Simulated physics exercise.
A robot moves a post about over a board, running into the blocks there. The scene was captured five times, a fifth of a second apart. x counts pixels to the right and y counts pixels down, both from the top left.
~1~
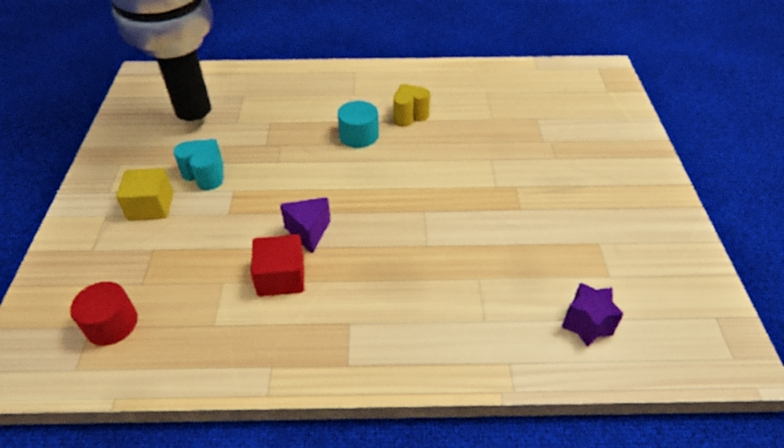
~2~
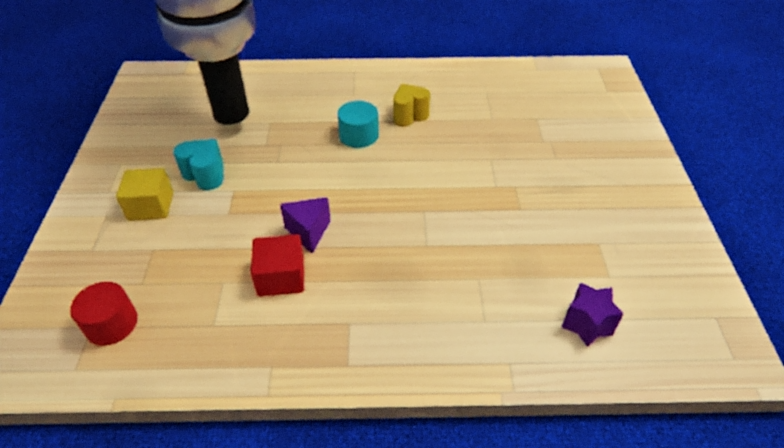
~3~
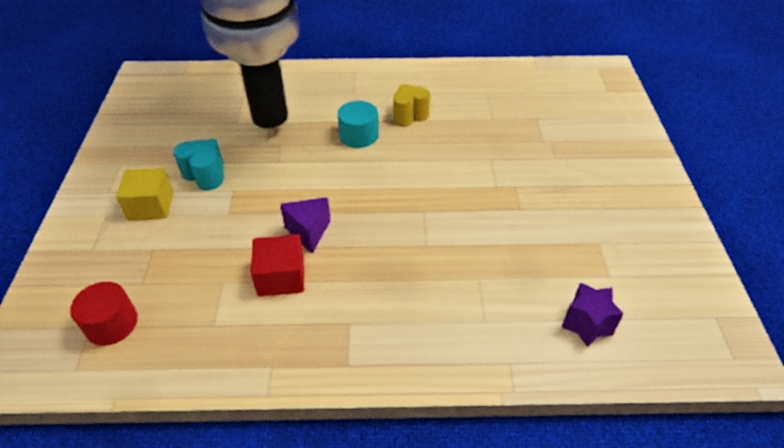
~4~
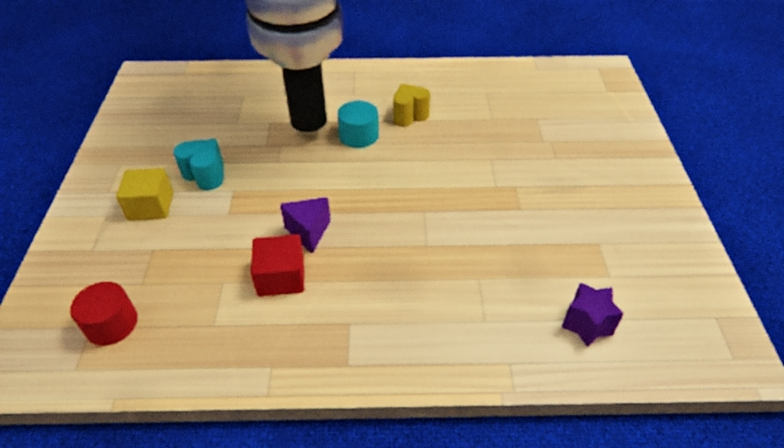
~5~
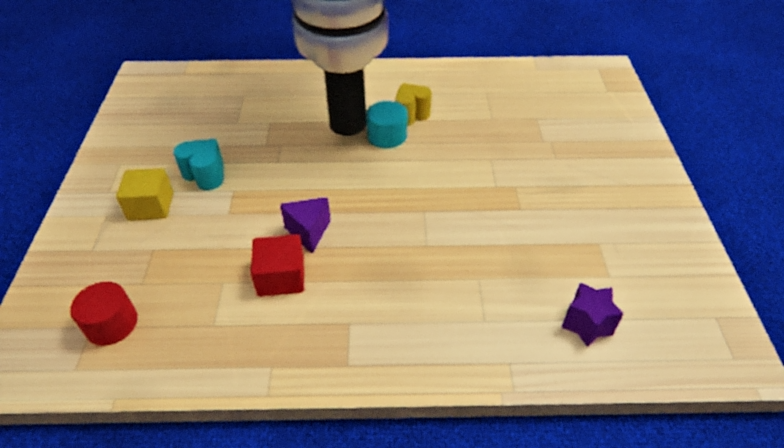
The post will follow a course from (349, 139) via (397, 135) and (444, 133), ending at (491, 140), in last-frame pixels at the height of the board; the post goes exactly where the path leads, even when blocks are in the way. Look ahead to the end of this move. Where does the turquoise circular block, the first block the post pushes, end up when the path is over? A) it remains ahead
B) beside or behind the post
A.
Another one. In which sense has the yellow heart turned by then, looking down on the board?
Rotates counter-clockwise.
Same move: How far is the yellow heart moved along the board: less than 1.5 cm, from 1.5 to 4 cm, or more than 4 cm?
It goes 1.5 to 4 cm.
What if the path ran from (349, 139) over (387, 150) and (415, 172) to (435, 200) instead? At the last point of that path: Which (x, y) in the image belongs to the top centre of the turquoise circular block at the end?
The spot you're after is about (426, 114) in the image.
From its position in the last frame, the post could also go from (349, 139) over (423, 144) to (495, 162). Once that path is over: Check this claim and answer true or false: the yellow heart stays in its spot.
False.
The first path, step by step. One third of the way, post at (397, 121); turquoise circular block at (437, 111); yellow heart at (428, 87), turned 65° anticlockwise.
Two thirds of the way, post at (445, 119); turquoise circular block at (486, 110); yellow heart at (428, 87), turned 65° anticlockwise.
At the end, post at (493, 126); turquoise circular block at (533, 111); yellow heart at (428, 87), turned 65° anticlockwise.
